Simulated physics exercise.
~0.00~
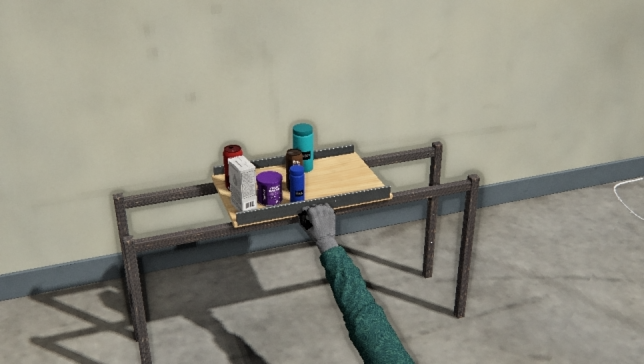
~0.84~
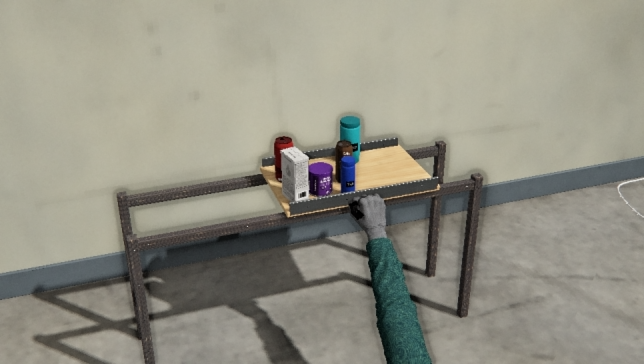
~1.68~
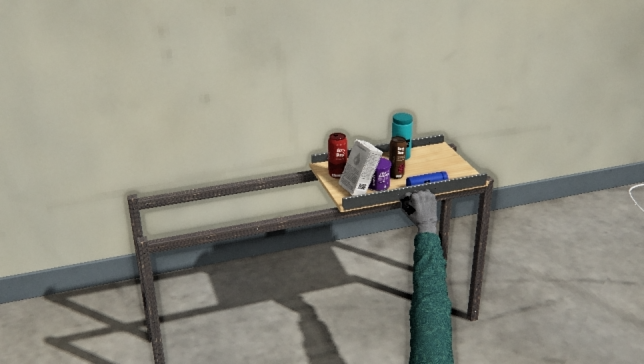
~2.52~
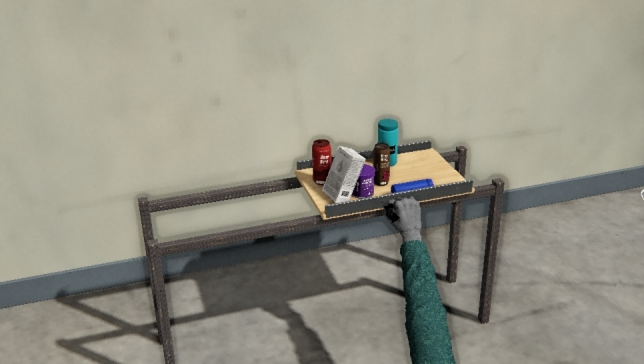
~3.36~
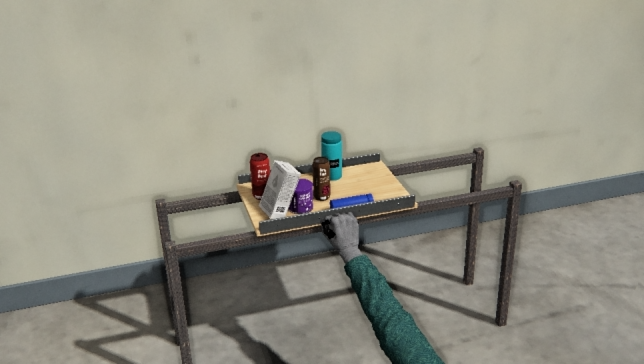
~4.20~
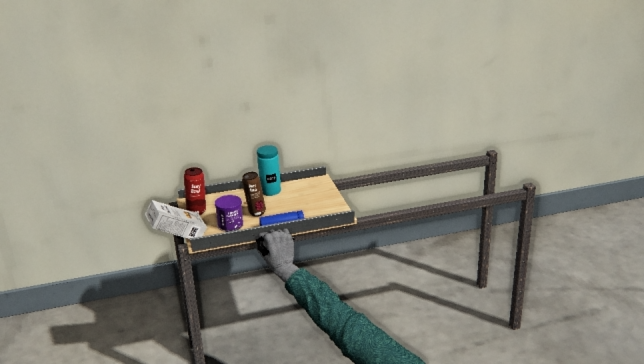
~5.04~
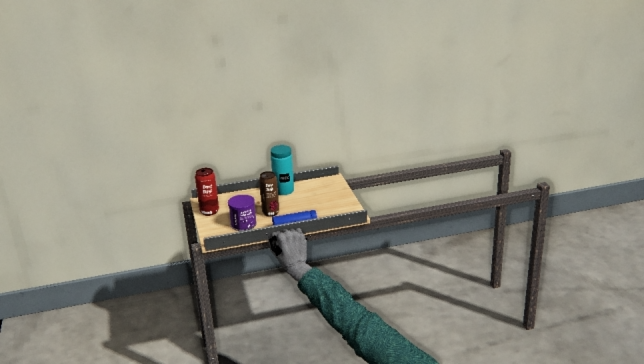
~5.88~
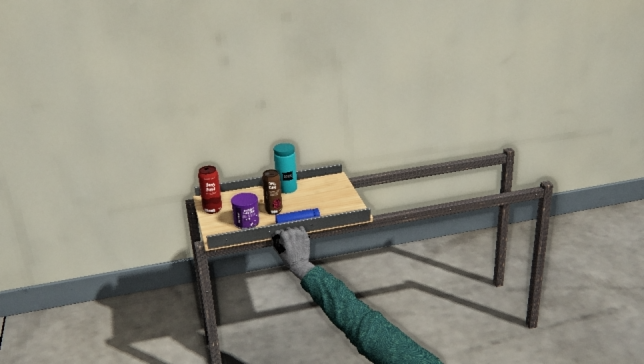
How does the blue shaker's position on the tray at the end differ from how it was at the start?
At the start the blue shaker stands upright on the tray, and at the end it is lying on its side.
